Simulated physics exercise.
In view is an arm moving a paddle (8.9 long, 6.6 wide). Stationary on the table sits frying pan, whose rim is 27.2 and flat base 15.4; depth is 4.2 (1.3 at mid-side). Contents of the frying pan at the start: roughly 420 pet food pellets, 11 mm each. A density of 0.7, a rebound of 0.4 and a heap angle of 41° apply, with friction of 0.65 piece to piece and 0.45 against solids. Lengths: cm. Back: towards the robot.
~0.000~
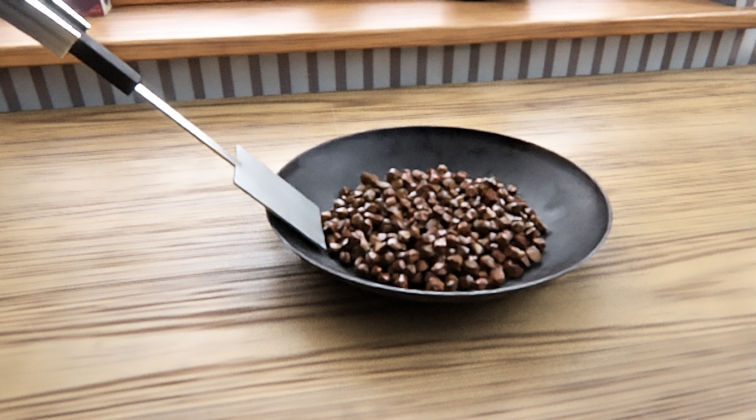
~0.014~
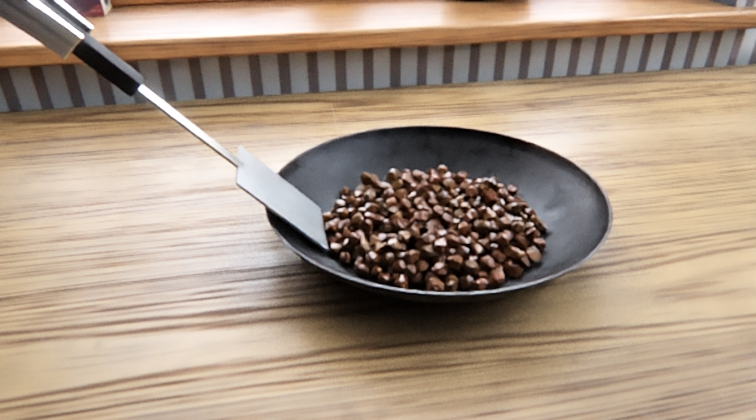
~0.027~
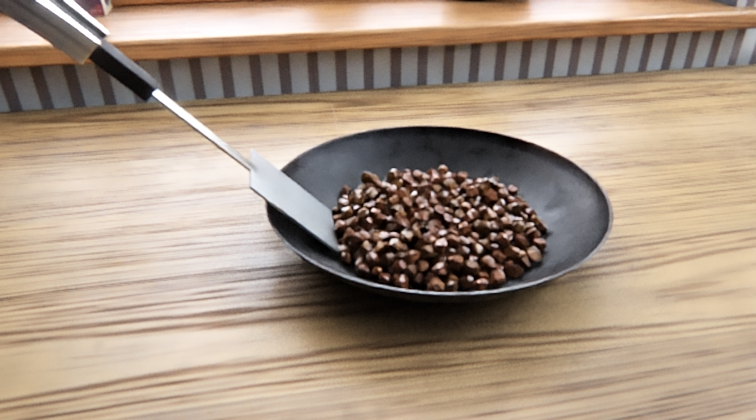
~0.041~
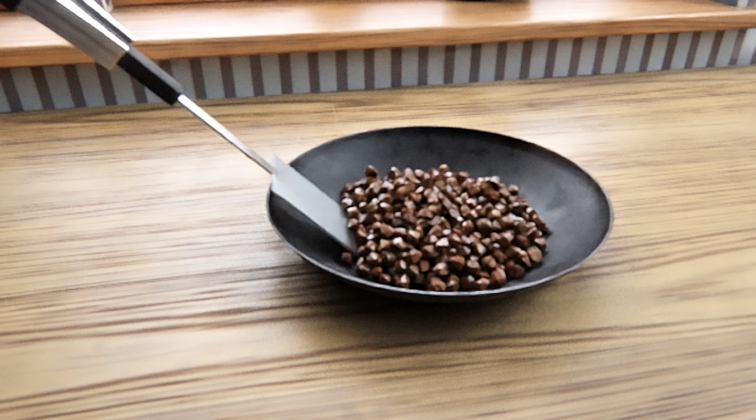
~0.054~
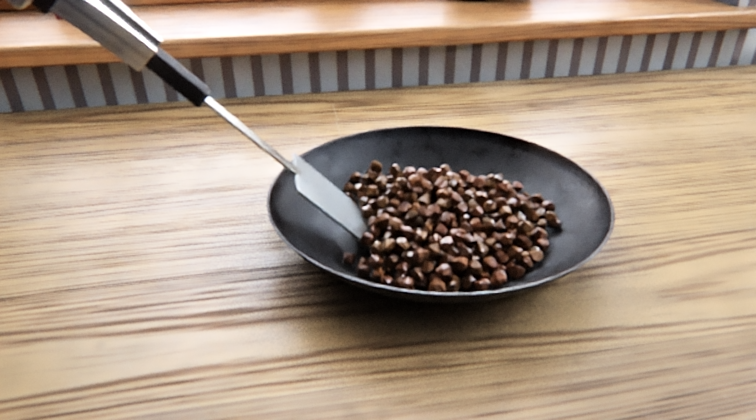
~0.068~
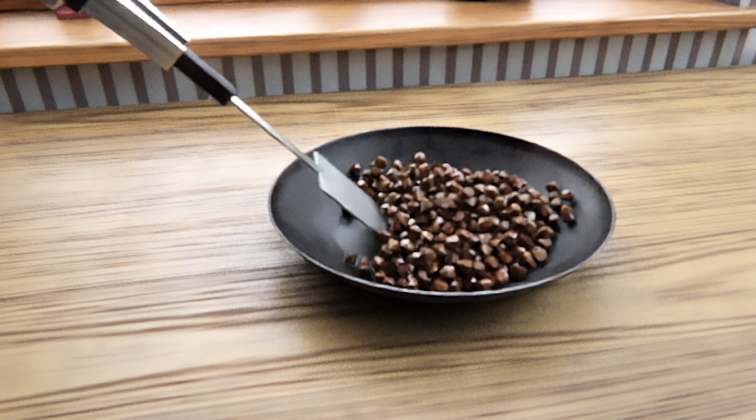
Metal paddle on a robot arm sliding rightward into a dark frying pan, pushing brown pellets across it on a wooden table.
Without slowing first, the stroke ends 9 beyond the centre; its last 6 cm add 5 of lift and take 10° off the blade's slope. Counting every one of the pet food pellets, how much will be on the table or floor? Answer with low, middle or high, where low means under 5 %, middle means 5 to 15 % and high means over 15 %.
High.
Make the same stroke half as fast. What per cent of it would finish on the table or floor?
Around 10 per cent would finish on the table or floor.
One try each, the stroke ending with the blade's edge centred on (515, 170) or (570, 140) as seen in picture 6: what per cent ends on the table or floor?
First try roughly 10 percent, second roughly 30 percent.
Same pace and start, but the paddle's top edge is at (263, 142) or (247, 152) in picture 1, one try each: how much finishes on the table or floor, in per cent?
First try around 20 percent, second around 20 percent.
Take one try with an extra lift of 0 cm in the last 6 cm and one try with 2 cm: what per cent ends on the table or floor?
Try one gives about 20 in a hundred, try two about 25 in a hundred.
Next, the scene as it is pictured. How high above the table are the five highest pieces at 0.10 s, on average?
Estimated height above table: Approx. 7 cm.
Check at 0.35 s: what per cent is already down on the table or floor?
My estimate is roughly 10 %.
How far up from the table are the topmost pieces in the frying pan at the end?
It reaches about 4.5 cm.
After 0.10 s, sloping 47°, highest piece 7 above the table; 424 in the frying pan.
After 0.13 s, sloping 44°, highest piece 8 above the table; 421 in the frying pan, 3 on the blade or in flight.
After 0.35 s, sloping 37°, highest piece 17 above the table; 338 in the frying pan, 47 on the table or floor, 39 on the blade or in flight.
After 1.40 s, sloping 37°, highest piece 4 above the table; 338 in the frying pan, 86 on the table or floor.
In the end, 338 in the frying pan, 86 on the table or floor. That is 20 % on the table or floor.
